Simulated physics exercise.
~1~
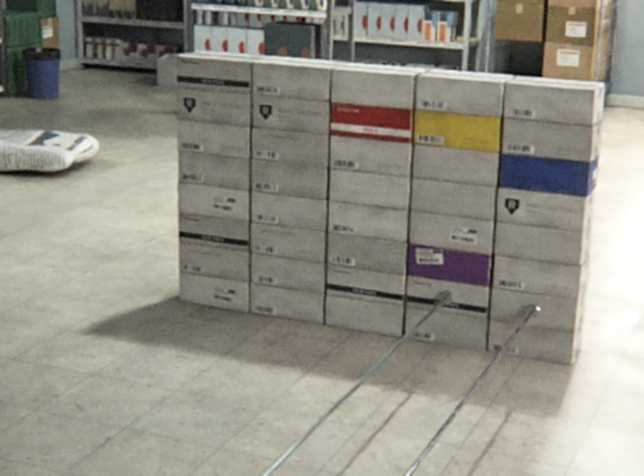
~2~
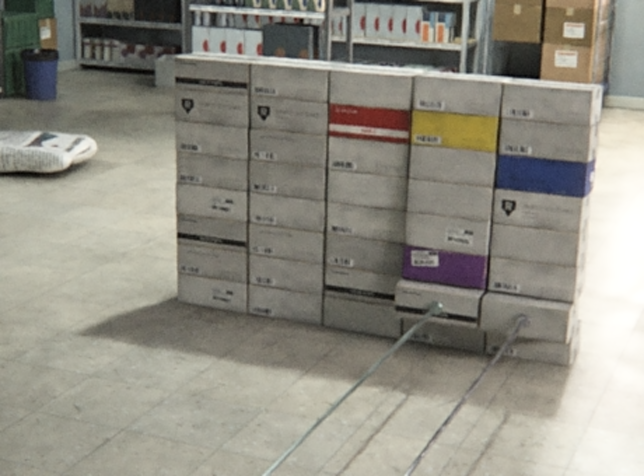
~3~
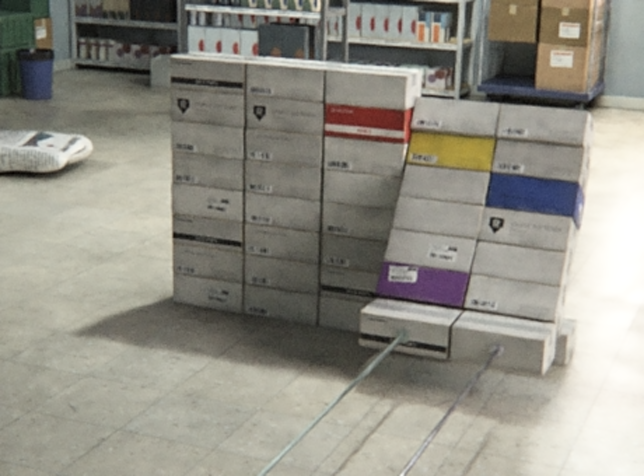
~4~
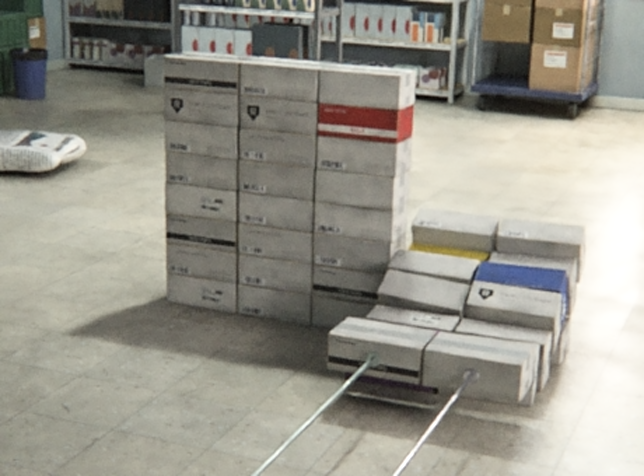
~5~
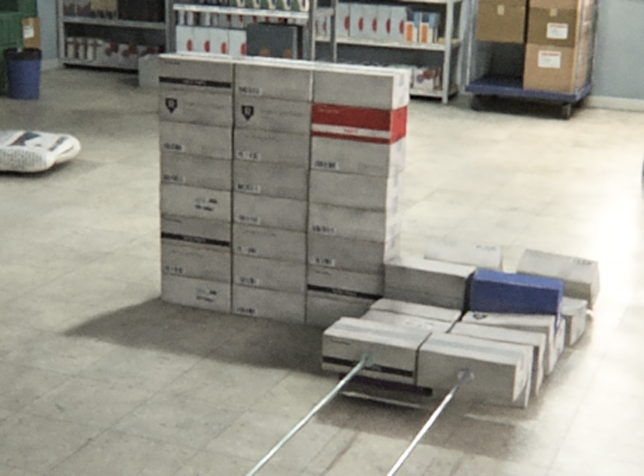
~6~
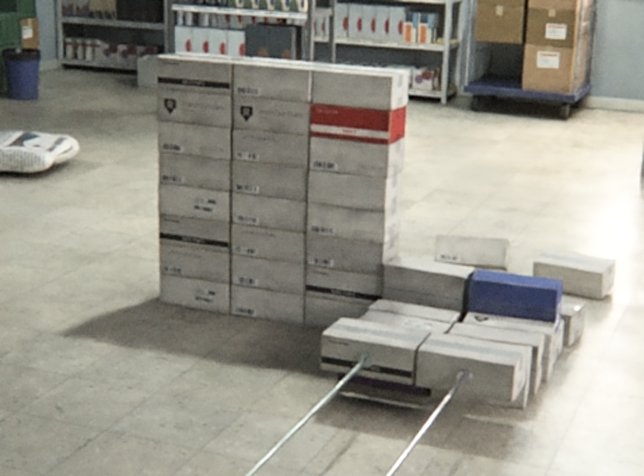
To begin with, a neat wall of mostly grey boxes stands in a shop, with single red, yellow, blue and purple ones among them. Two thin rods draw a pair of neighbouring boxes out from low on the right side, toward the viewer and slightly left. The two columns above sink and lean forward, the purple, yellow and blue boxes tipping with them. They then collapse into a low heap behind the pulled pair, and the yellow and purple boxes drop from sight. At the end the blue box lies on the pile, while the three left columns, including the red box, still stand.
